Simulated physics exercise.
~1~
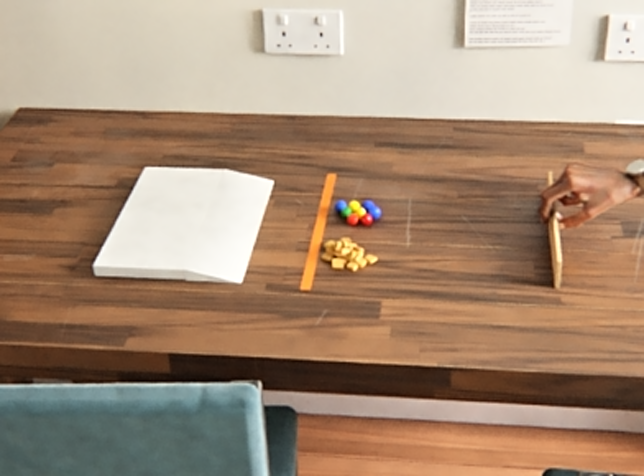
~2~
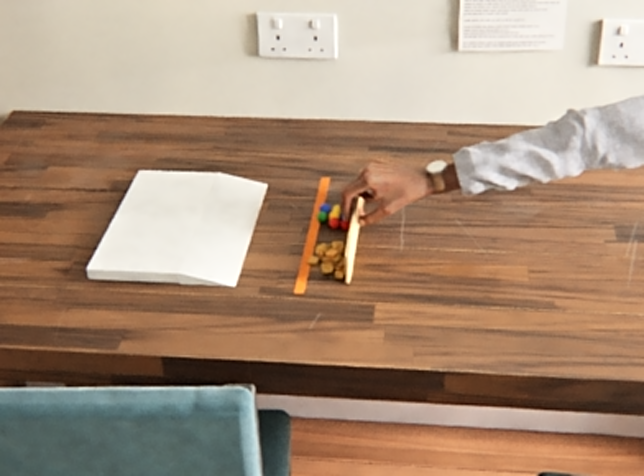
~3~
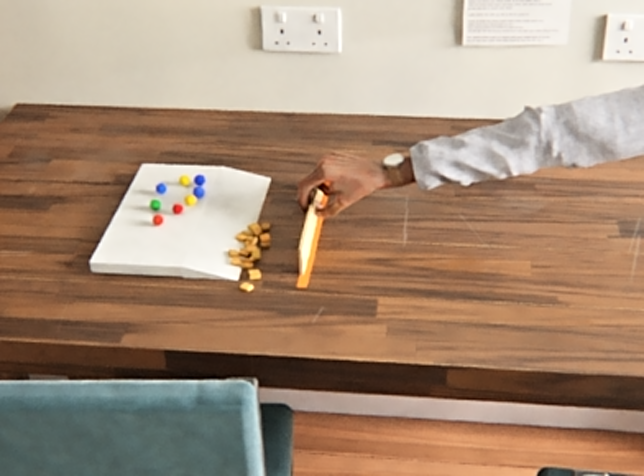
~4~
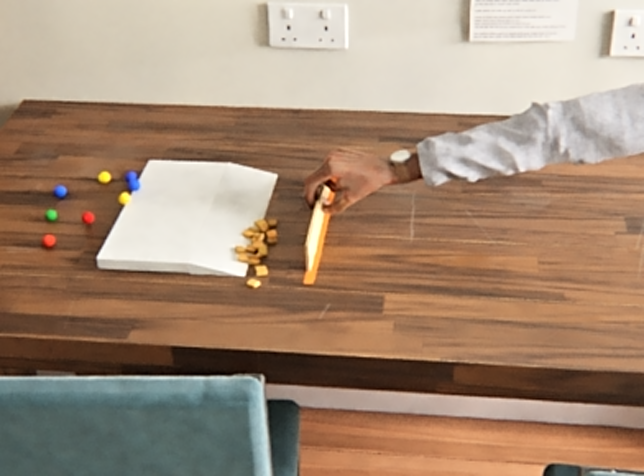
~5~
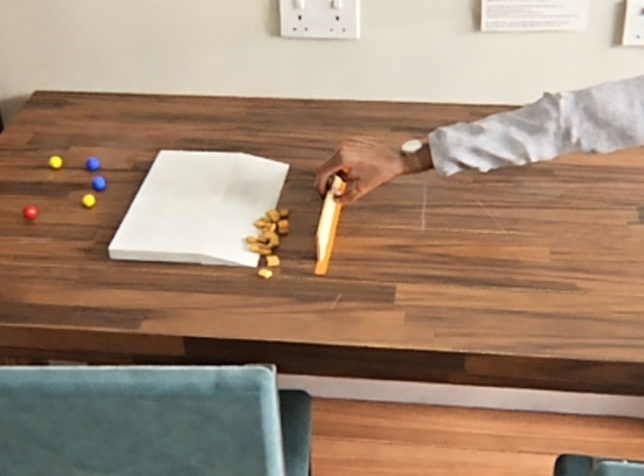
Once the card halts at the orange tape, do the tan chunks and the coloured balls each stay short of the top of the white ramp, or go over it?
The tan chunks stay short of the top, gathered around the right edge of the ramp. The coloured balls go over it and roll onto the table on the left.
